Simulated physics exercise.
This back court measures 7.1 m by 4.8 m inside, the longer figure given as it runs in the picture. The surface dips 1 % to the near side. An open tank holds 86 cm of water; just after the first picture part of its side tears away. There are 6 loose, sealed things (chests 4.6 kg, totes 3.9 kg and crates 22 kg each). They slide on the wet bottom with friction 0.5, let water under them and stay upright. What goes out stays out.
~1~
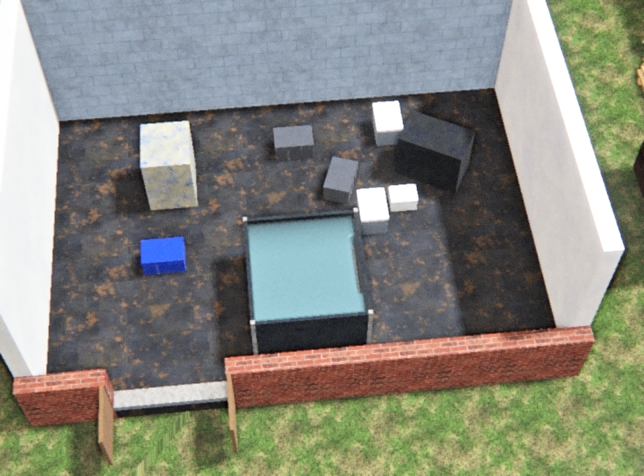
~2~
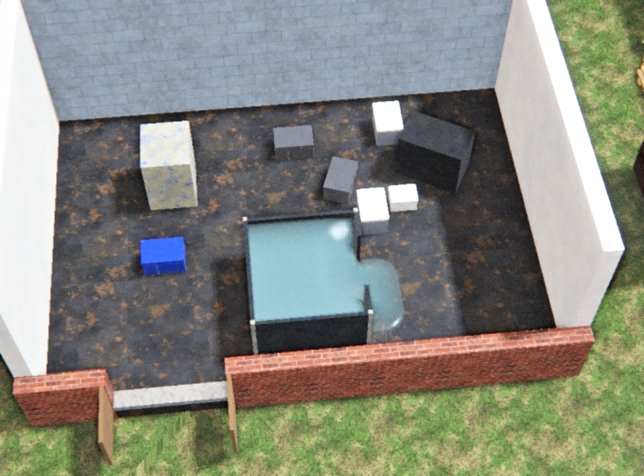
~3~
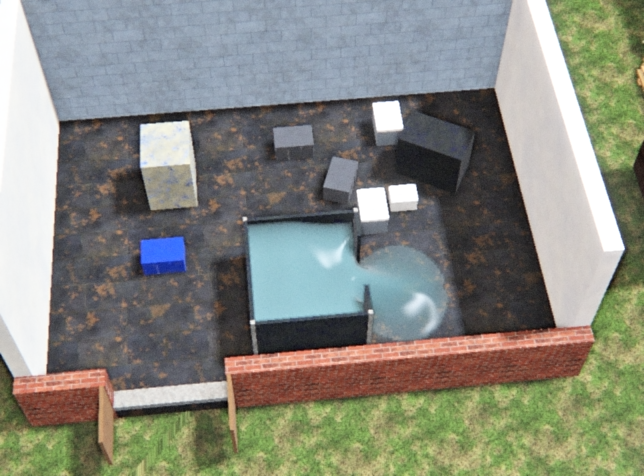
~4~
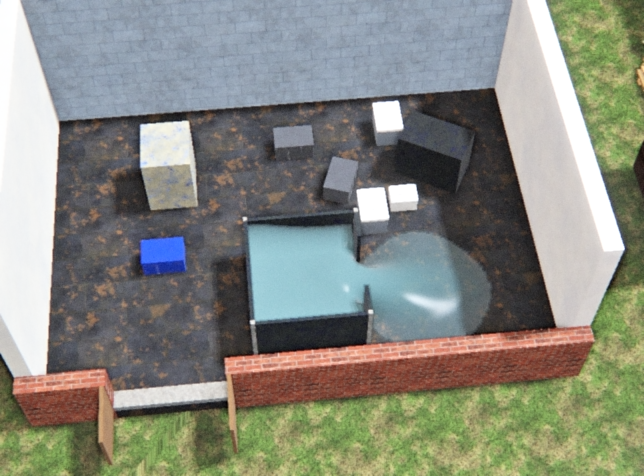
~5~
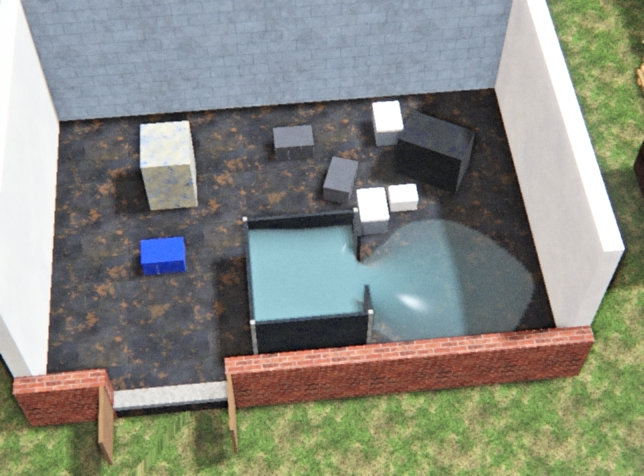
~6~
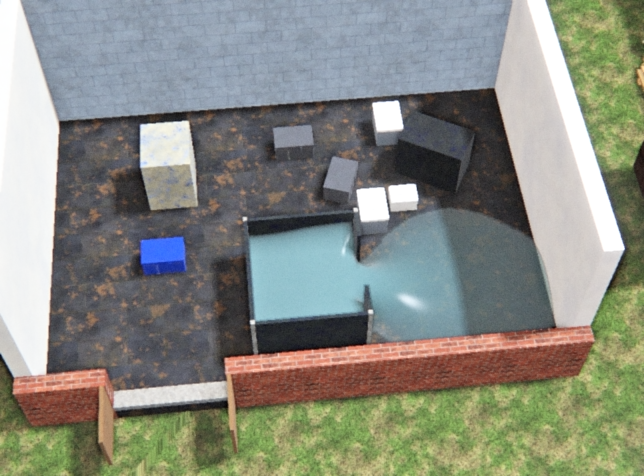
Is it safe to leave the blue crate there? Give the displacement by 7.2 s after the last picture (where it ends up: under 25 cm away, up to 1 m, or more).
Blue crate stays put.
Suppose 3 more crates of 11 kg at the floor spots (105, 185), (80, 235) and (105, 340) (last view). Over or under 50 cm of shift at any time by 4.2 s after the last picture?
In turn: Less, short of it, short of it.
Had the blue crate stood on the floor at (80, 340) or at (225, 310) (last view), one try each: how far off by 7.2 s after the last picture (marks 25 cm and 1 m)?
In turn: It holds its place; it barely shifts.
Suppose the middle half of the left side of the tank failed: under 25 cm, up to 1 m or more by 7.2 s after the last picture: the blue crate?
In that case the blue crate travels far.
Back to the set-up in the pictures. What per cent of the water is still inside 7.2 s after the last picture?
Some 100 per cent remains.
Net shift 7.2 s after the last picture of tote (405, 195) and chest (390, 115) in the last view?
In turn: 250 cm, 120 cm.
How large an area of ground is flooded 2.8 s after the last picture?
Some 16 m2.
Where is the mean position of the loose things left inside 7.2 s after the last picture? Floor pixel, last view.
Near (243, 220).
Then, 0.9 s after the last picture the blue crate is near (162, 250), 0.0 m from its start, aground; 0 of 6 are out; 0 afloat.
Then, 2.8 s after the last picture the blue crate is near (162, 250), 0.0 m from its start, aground; 0 of 6 are out; 1 afloat.
Then, 4.8 s after the last picture the blue crate is near (162, 250), 0.0 m from its start, aground; 0 of 6 are out; 3 afloat.
Then, 7.2 s after the last picture the blue crate is near (161, 250), 0.0 m from its start, aground; 0 of 6 are out; 2 afloat.
